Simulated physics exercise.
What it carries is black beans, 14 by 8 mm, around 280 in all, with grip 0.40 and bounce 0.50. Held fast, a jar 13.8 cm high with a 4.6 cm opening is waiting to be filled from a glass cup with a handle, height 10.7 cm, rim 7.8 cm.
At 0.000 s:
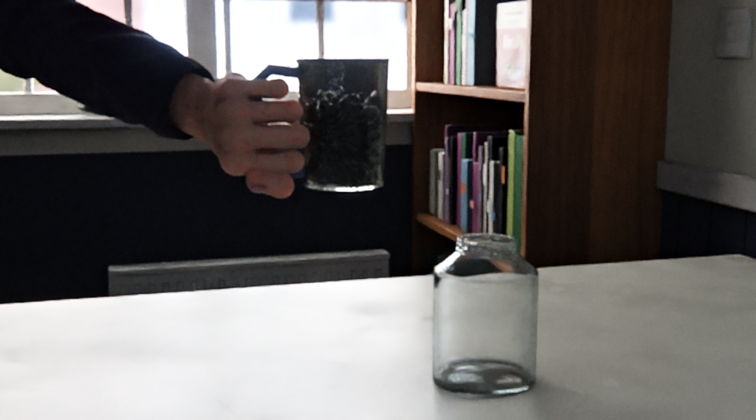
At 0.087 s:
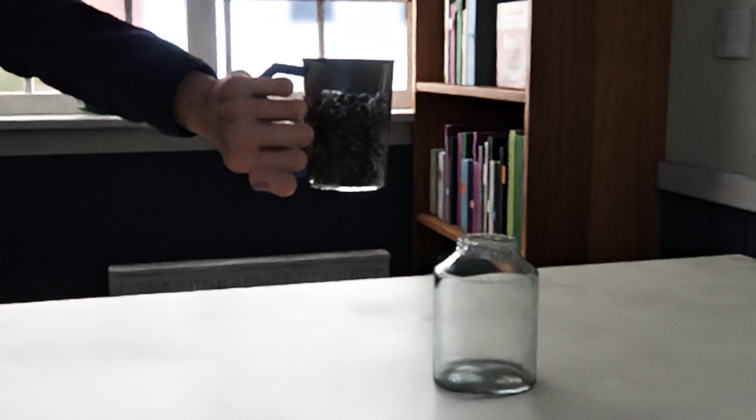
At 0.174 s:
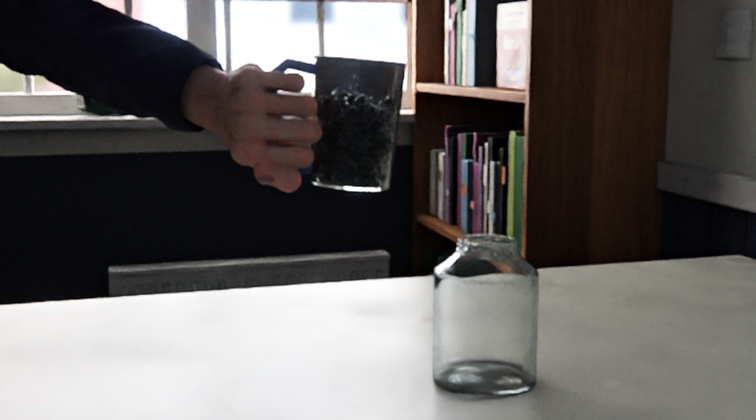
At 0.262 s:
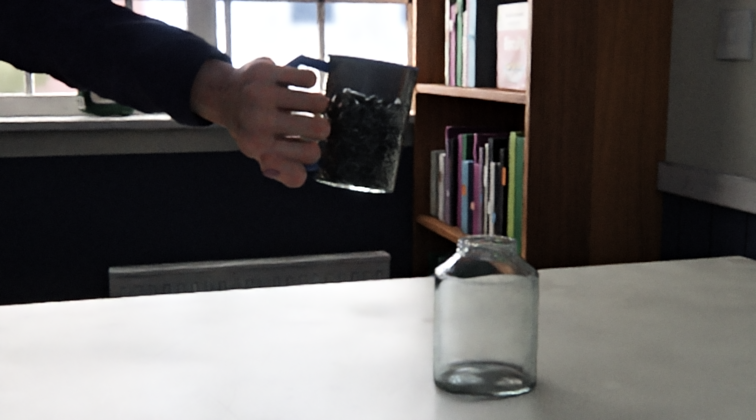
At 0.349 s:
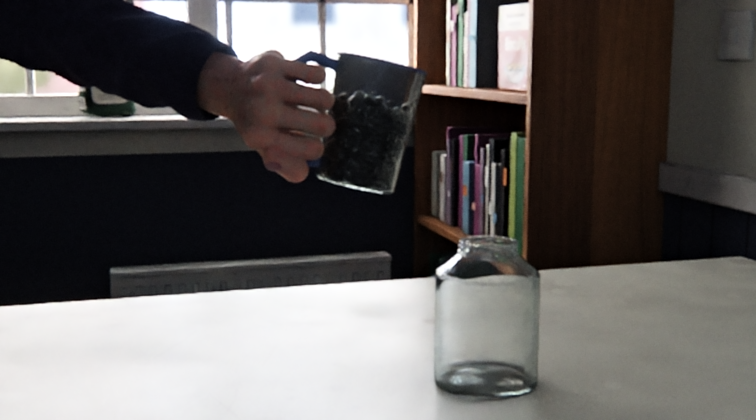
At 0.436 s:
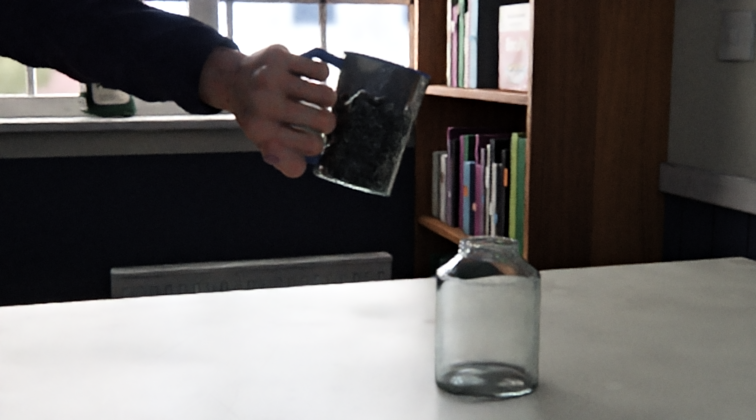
At first, a hand holds a glass cup of black beans upright by its handle, above and to the left of an empty glass jar on a white table. The hand moves the cup a little to the right as it begins to lean, then tilts it further rightward, the beans still inside.
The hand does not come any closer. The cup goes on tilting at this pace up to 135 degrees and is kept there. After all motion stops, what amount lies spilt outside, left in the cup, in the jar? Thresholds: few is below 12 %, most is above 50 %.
Spilt: Most. Still above: Few. Jar: Few.
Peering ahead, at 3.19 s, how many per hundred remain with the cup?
Around 0 in a hundred.
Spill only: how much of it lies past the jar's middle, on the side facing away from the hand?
Some 10 per cent.
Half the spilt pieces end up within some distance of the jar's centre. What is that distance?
14 cm.
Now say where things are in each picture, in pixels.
In the first picture, cup at (343, 123), tilt 0 degrees, lip at (386, 60), moved 0.0 cm; middle of the pieces at (346, 138); jar at (485, 310).
In the second picture, cup at (347, 123), tilt 1 degrees, lip at (392, 61), moved 0.3 cm; middle of the pieces at (350, 138).
In the third picture, cup at (355, 123), tilt 5 degrees, lip at (403, 65), moved 1.0 cm; middle of the pieces at (357, 139).
In the fourth picture, cup at (364, 124), tilt 9 degrees, lip at (415, 70), moved 1.8 cm; middle of the pieces at (364, 140).
In the fifth picture, cup at (368, 124), tilt 13 degrees, lip at (423, 74), moved 2.1 cm; middle of the pieces at (368, 140).
In the sixth picture, cup at (369, 125), tilt 17 degrees, lip at (427, 79), moved 2.1 cm; middle of the pieces at (368, 140); jar at (488, 313). The cup's pace is about 45 degrees a second.
After 1.61 s, tilt 72 degrees; the cup holds 100 %, the jar 0 %.
After 2.39 s, tilt 108 degrees; the cup holds 85 %, the jar 0 %.
Then, at 3.19 s, tilt 135 degrees; the cup holds 0 %, the jar 0 %.
In the end, at 4.3 s, spilt 100 %, still above 0 %, jar 0 %.
